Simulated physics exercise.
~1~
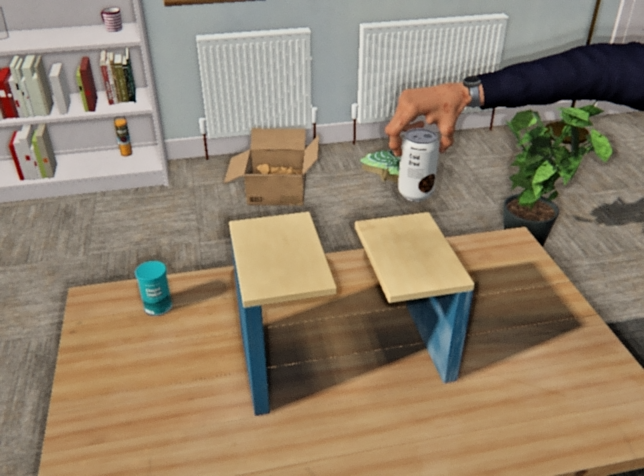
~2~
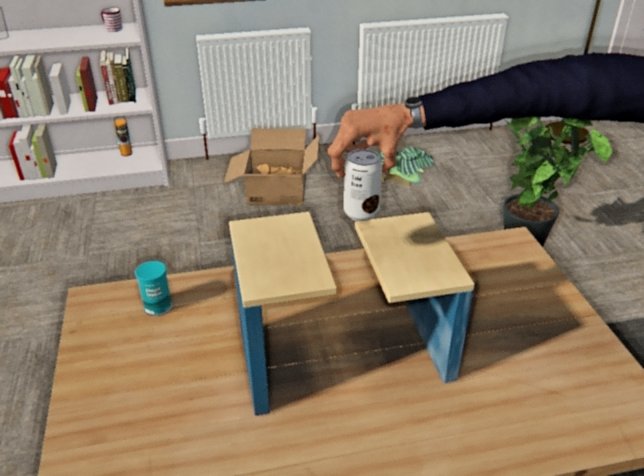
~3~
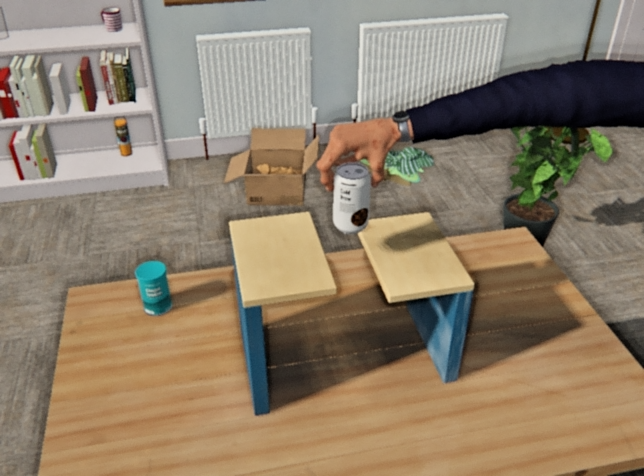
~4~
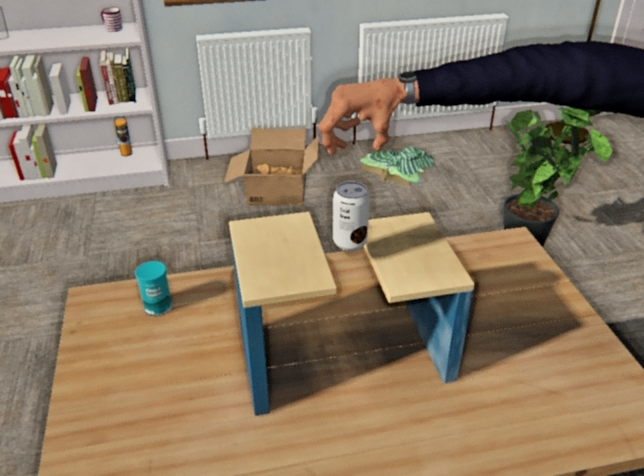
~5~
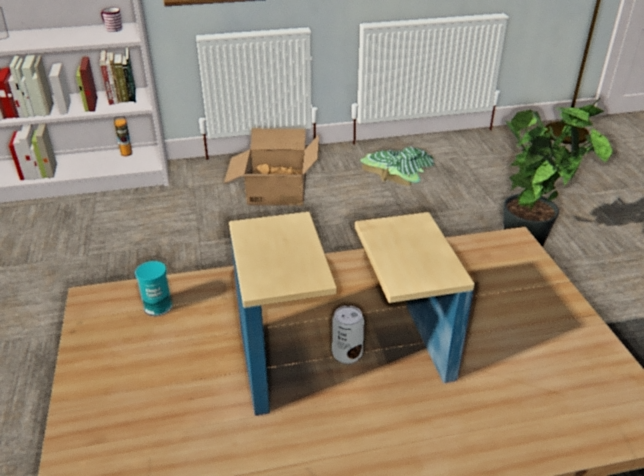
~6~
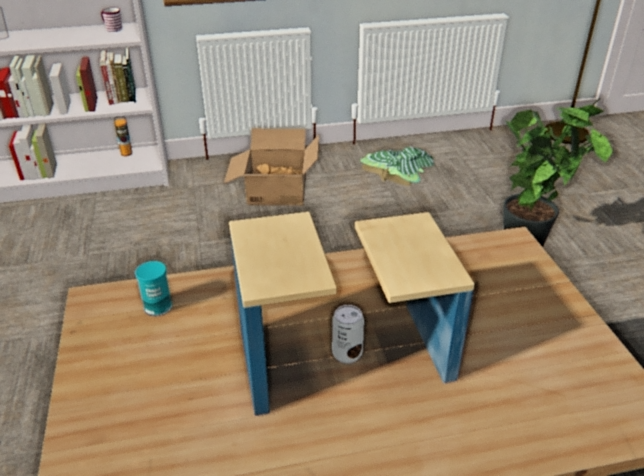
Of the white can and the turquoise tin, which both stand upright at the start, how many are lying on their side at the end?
None of them are lying on their side, as both the white can and the turquoise tin are still upright at the end.
